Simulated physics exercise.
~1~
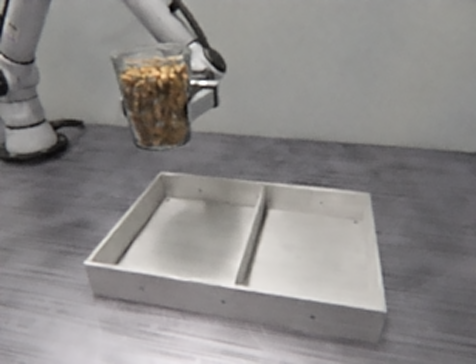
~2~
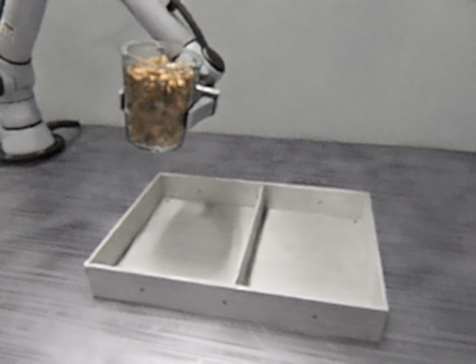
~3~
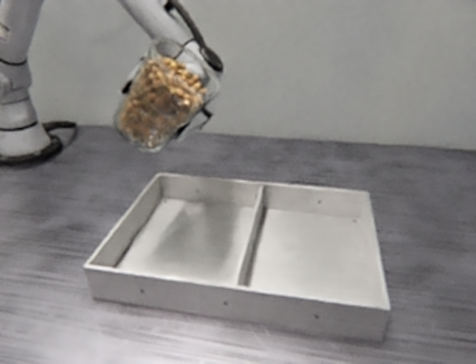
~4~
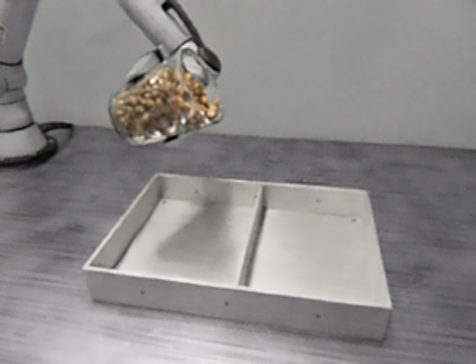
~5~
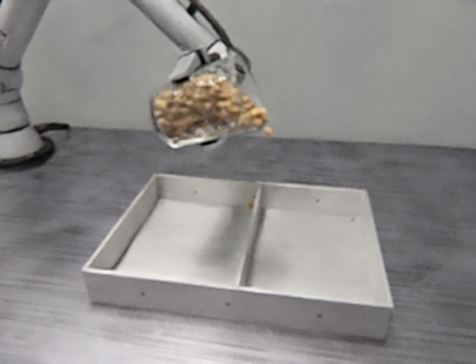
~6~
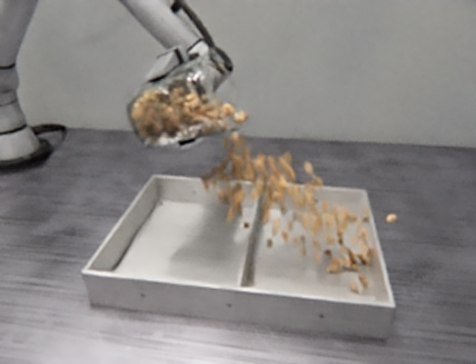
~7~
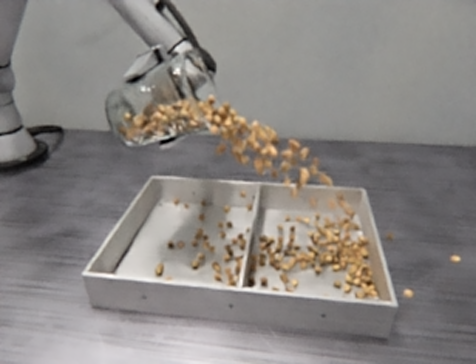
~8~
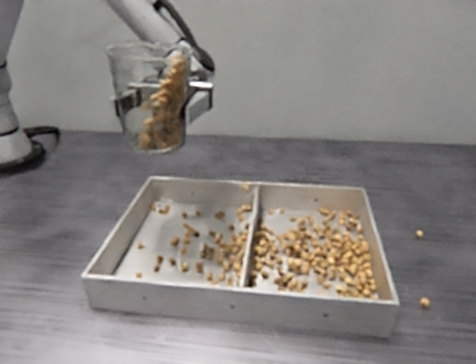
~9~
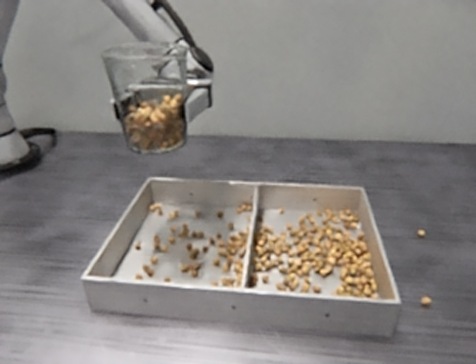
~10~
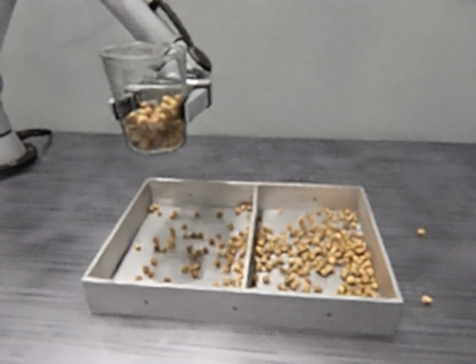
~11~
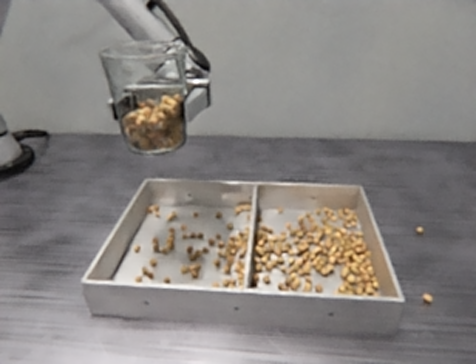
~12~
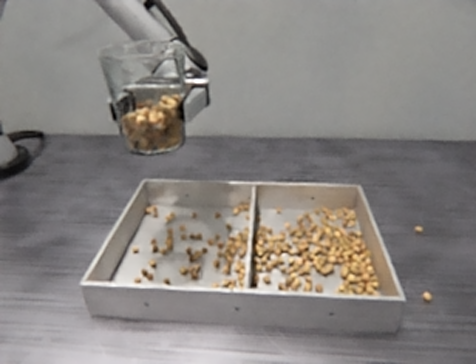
On a grey table top, a robot arm tips a beaker of chickpeas over a divided tray, scattering many, then holds it upright.
